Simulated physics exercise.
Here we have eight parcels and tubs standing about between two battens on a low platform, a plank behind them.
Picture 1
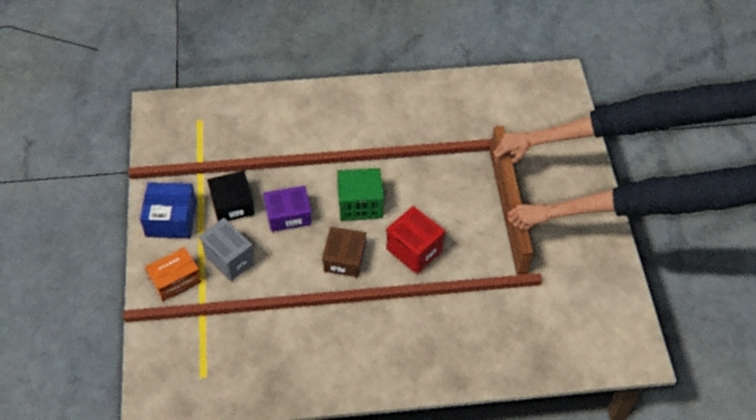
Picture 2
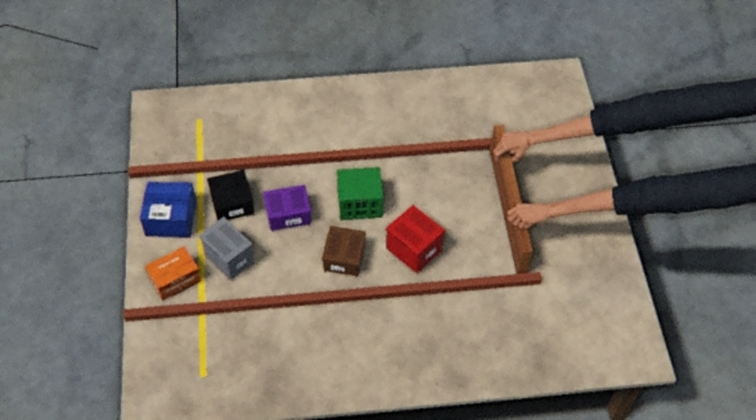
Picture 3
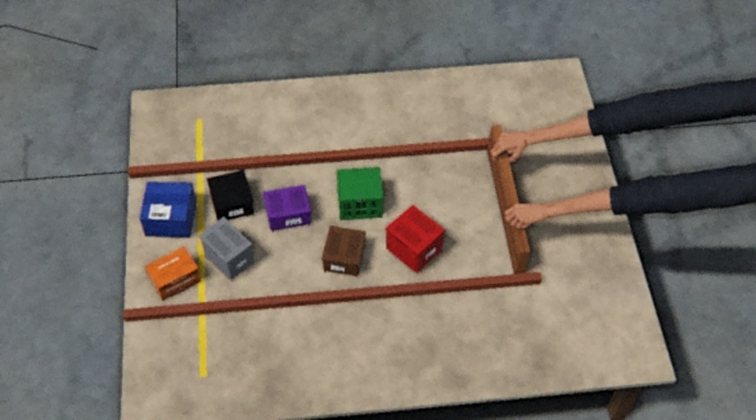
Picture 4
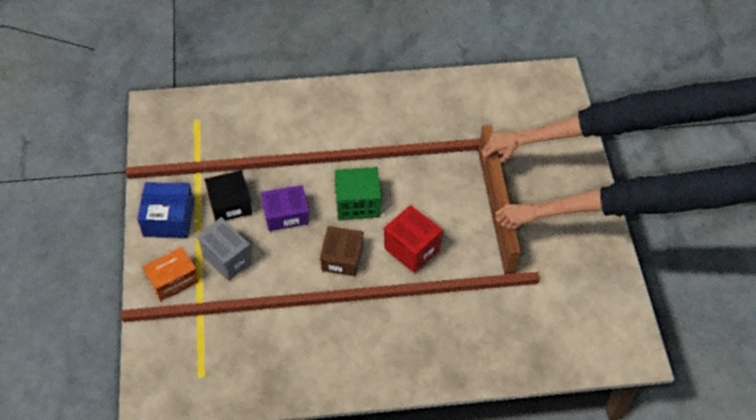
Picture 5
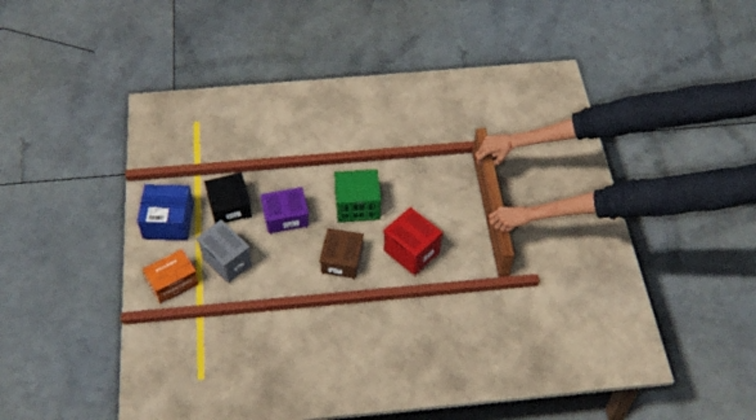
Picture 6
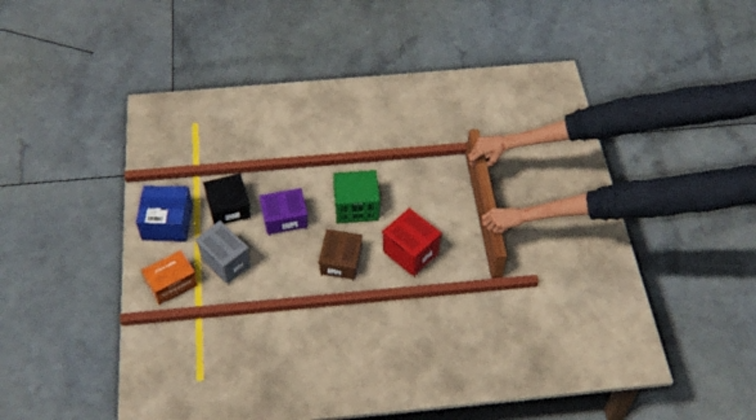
At the start, two hands grip a wooden plank at the right of eight colored boxes and tubs, which stand between two battens on a low platform. The plank stays still at first, then the hands slide it a short way left, while the boxes keep their places, untouched.
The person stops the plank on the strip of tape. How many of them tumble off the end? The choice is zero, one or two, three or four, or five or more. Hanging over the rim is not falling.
As it turns out, the number that fall off is three or four.
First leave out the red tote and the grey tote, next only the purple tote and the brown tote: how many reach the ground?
It would be 2 and 2.
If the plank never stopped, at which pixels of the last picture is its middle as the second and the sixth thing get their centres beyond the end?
At (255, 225) for the second, at (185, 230) for the sixth.
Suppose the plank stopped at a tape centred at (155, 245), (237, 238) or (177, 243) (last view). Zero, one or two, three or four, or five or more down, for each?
In that order: Five or more; one to two; more than four.
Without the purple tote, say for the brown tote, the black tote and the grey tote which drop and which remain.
The brown tote does not fall; the black tote does not fall; the grey tote is lost.
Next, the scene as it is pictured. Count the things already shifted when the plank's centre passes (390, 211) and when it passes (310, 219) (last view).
The counts are 2 and 7.
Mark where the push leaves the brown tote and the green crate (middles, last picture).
The brown tote stops around (138, 265); the green crate around (174, 213).
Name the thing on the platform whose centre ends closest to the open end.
That is the purple tote.
A little later, none off yet; blue box at rest near (165, 214); orange box at rest near (170, 278); grey tote at rest near (224, 253).
Next, none off yet; blue box shifted a little near (142, 215); orange box shifted a little near (165, 278); grey tote shifted about its own width near (196, 252).
When it is over, the number that fall off is three or four; down, black tote, grey tote, orange box and blue box.
